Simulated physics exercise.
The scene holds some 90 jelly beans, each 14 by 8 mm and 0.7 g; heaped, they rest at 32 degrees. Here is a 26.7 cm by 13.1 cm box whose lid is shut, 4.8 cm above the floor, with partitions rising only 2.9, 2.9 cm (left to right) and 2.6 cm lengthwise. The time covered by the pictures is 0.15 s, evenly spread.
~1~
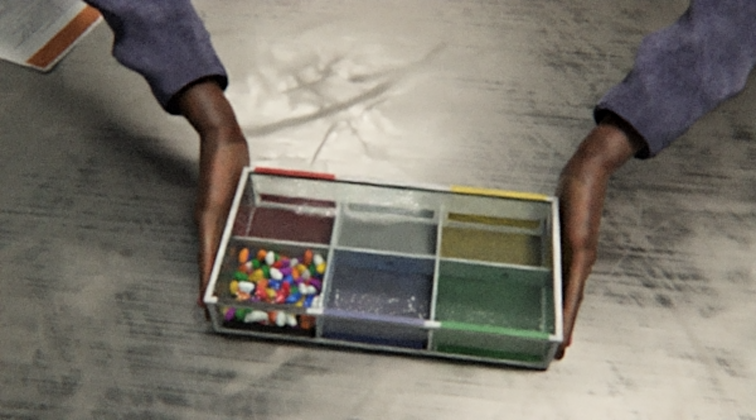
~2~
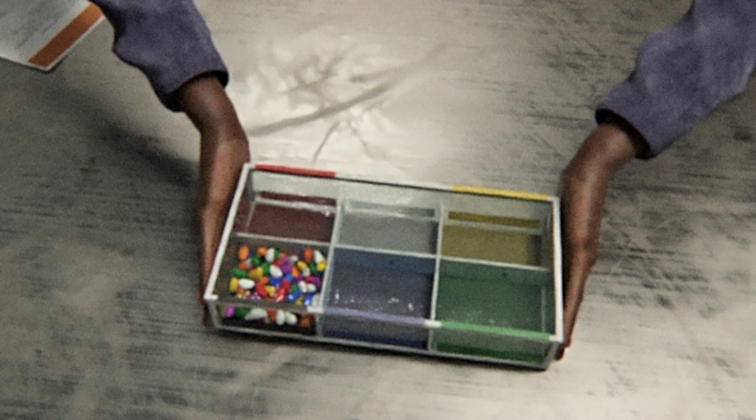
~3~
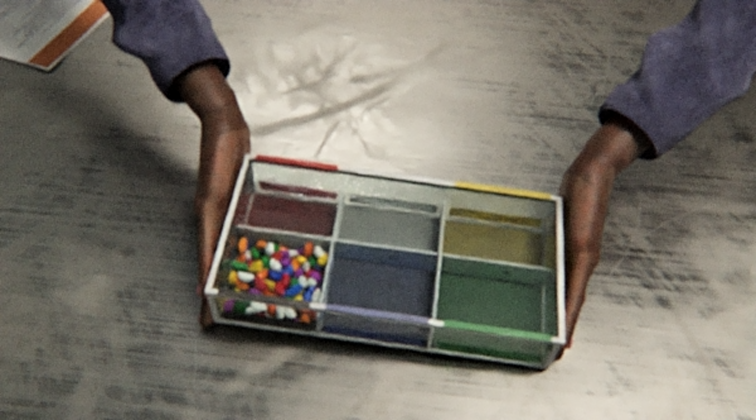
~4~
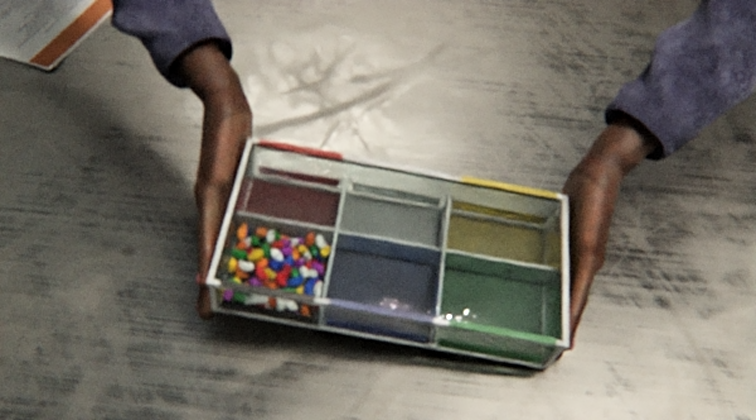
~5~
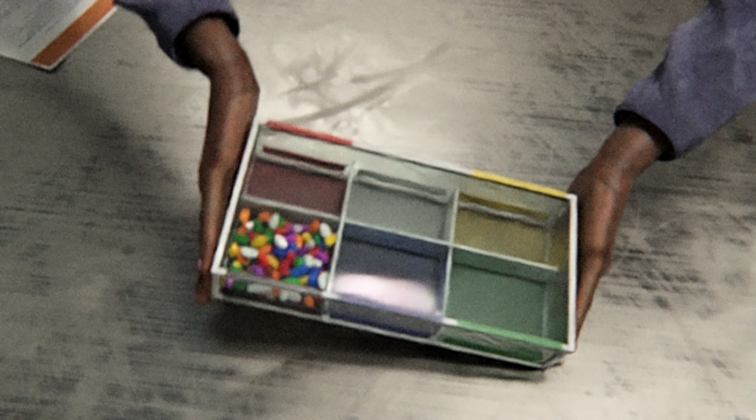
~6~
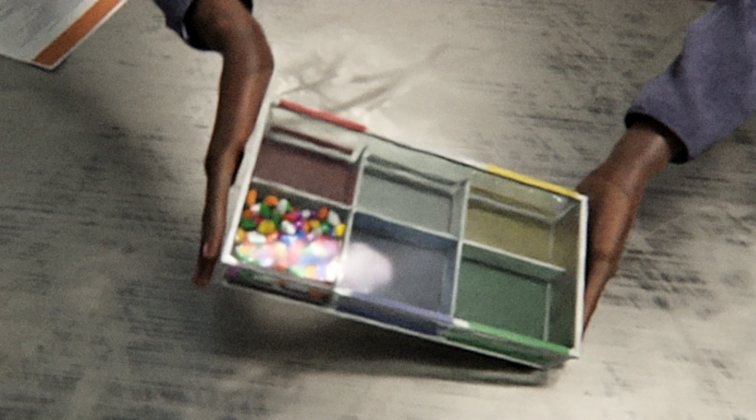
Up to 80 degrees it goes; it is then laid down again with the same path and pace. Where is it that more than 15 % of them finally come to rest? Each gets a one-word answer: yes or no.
My answers are red no, blue yes, green no, yellow no, white no, black yes.
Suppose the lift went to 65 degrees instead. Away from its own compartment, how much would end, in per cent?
That works out to close to 30 percent.
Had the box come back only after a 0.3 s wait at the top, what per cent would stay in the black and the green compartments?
Then, in per cent: Black 50; green 25.
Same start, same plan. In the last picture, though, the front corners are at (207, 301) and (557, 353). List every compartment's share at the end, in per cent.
Red 0; blue 10; green 0; yellow 0; white 0; black 90.
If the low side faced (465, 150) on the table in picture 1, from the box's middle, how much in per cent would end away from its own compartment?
Near 65 percent, give or take.
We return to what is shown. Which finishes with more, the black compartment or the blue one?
The black one.
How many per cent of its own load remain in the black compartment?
Something like 70 per cent.
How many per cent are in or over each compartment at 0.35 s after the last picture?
Red 0; blue 15; green 0; yellow 0; white 0; black 85.
Then, 0.35 s after the last picture, tilt 78 degrees; blue 15 %, black 85 %.
Then, 0.57 s after the last picture, tilt 32 degrees; blue 20 %, green 10 %, black 70 %.
Then, 0.92 s after the last picture, tilt 0 degrees; blue 20 %, green 10 %, black 70 %.
In the end, red 0 %, blue 20 %, green 10 %, yellow 0 %, white 0 %, black 70 %.
